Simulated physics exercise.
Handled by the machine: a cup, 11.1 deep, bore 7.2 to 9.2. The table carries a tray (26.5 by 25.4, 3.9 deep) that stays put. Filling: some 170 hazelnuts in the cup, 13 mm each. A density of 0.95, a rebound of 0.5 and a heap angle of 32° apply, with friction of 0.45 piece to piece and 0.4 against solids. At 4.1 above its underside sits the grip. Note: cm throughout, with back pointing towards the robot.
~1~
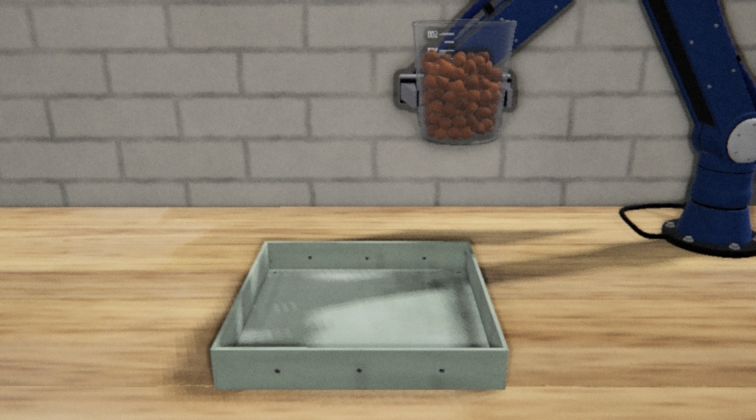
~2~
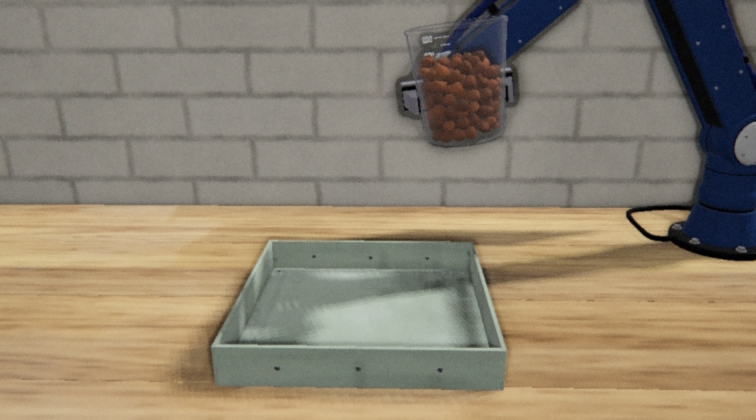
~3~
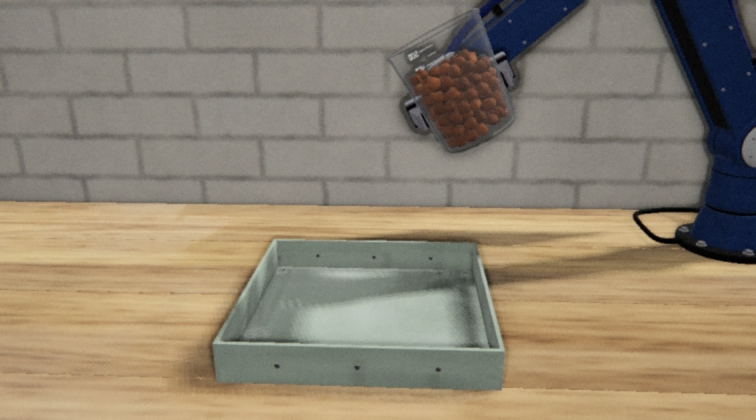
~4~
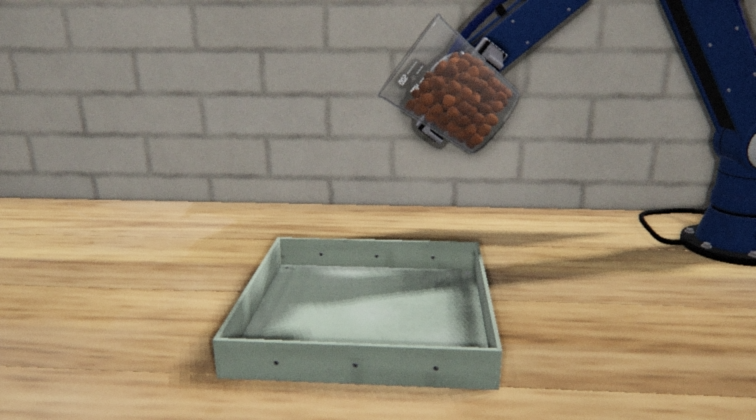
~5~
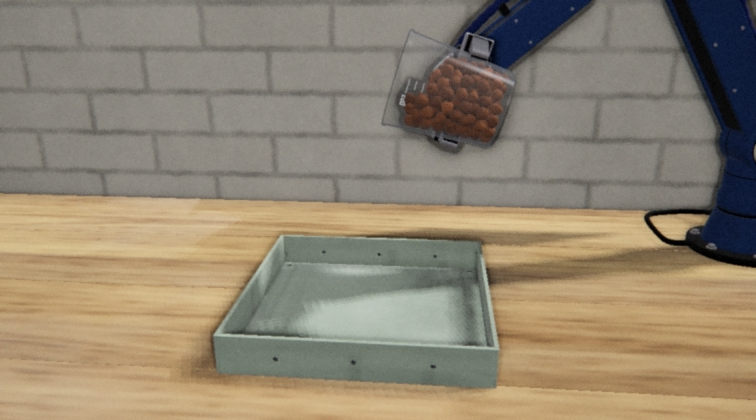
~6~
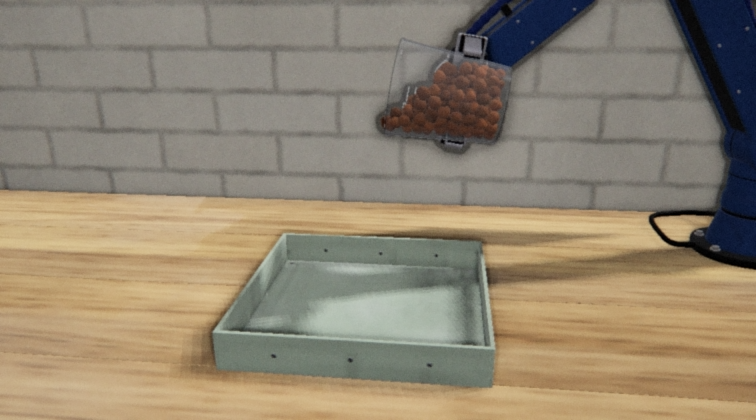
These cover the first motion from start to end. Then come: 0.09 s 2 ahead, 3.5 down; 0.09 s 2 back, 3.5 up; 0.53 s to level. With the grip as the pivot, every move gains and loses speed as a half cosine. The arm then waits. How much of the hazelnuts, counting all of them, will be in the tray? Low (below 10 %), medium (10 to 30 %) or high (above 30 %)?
Medium.
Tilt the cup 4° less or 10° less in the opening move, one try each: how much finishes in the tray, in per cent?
Estimates, in order: 10 % and 5 %.
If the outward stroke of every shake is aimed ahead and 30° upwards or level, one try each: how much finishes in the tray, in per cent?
Try one gives about 75 in a hundred, try two about 50 in a hundred.
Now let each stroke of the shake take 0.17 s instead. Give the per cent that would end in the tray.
10 %.
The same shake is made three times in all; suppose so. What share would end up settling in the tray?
In that case it would be near 35 percent.
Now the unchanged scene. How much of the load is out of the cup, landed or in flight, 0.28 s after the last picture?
Near 15 in a hundred parts have gone so far.
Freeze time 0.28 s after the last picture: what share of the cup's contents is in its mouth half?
Near 40 in a hundred.
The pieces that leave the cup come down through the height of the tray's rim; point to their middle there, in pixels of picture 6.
Their middle sits near (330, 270).
Then, 0.28 s on, tilted 74° forward, highest piece 27 above the table; 145 in the cup, 2 in the tray, 23 in flight or on a rim.
Then, 0.57 s on, tilted 14° forward, highest piece 31 above the table; 142 in the cup, 24 in the tray, 4 in flight or on a rim.
Then, 0.91 s on, level, highest piece 31 above the table; 142 in the cup, 25 in the tray, 3 on the table or floor.
Then, 1.96 s on, level, highest piece 31 above the table; 142 in the cup, 25 in the tray, 3 on the table or floor.
In the end, 142 in the cup, 25 in the tray, 3 on the table or floor. That is 15 % in the tray.
